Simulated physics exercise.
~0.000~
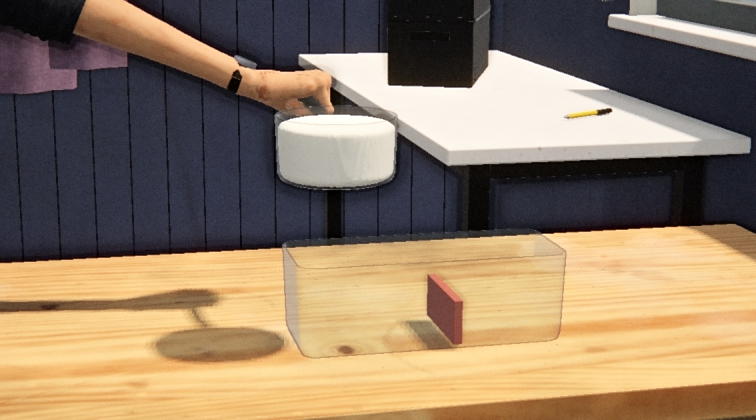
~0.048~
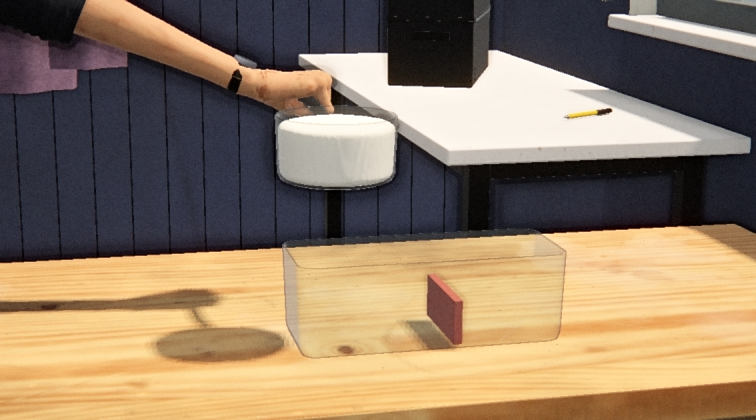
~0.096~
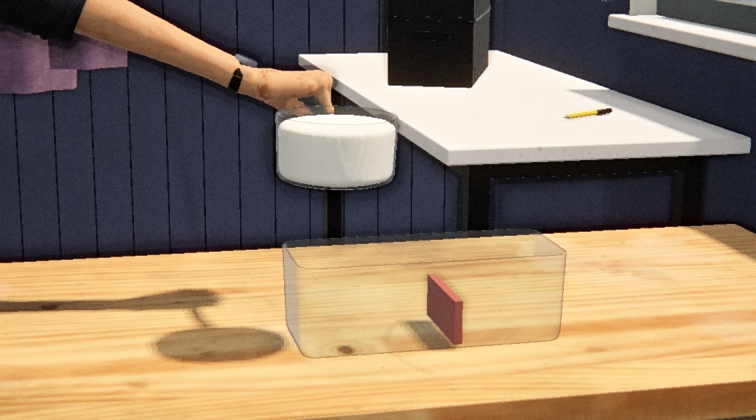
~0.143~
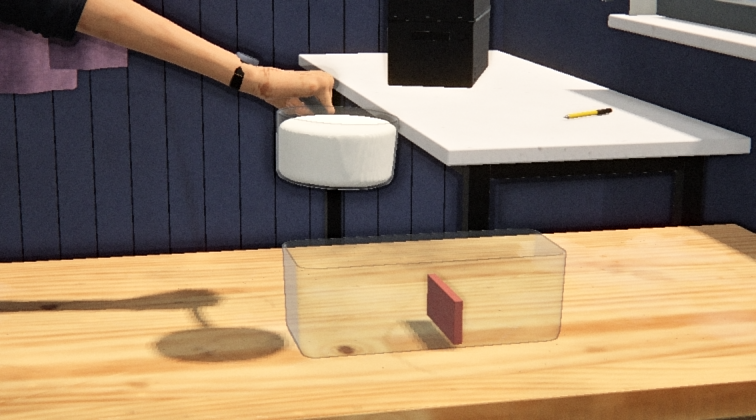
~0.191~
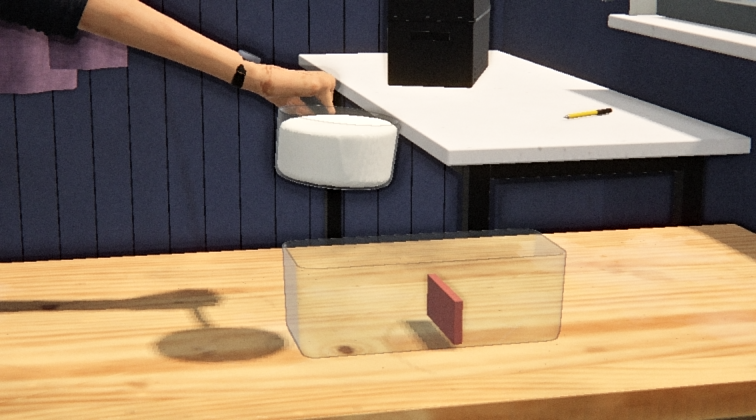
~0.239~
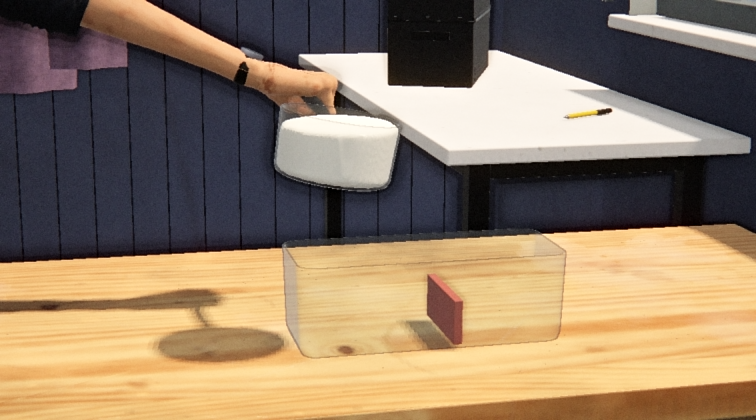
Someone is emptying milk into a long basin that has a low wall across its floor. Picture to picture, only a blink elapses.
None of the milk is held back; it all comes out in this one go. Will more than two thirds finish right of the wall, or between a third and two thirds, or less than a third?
Right of the wall there will be between a third and two thirds.
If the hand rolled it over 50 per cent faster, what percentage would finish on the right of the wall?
It comes to around 45 per cent.
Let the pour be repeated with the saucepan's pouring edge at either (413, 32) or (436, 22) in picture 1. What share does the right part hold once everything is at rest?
It comes to 85 % the first time and 90 % the second.
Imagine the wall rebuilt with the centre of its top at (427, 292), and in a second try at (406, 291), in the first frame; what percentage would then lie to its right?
The first placement leaves close to 75 per cent, the second close to 90 per cent.
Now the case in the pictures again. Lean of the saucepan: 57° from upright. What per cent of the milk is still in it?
Near 65 percent is still in there.
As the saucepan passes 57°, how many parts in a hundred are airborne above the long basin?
Airborne fraction: Approx. 25 %.
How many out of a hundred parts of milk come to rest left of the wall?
Roughly 45 in a hundred.
A moment on, the saucepan is tipped part way and 65 per cent is still to pour, 4 is left of the wall and 6 right of it.
Next, the saucepan is tipped on its side and 17 per cent is still to pour, 20 is left of the wall and 52 right of it.
Then the saucepan is tipped on its side and 3 per cent is still to pour, 40 is left of the wall and 54 right of it.
Later the saucepan is tipped on its side and 1 per cent is still to pour, 45 is left of the wall and 54 right of it.
In the end 45 per cent lies left of the wall, 54 right of it and 1 outside.
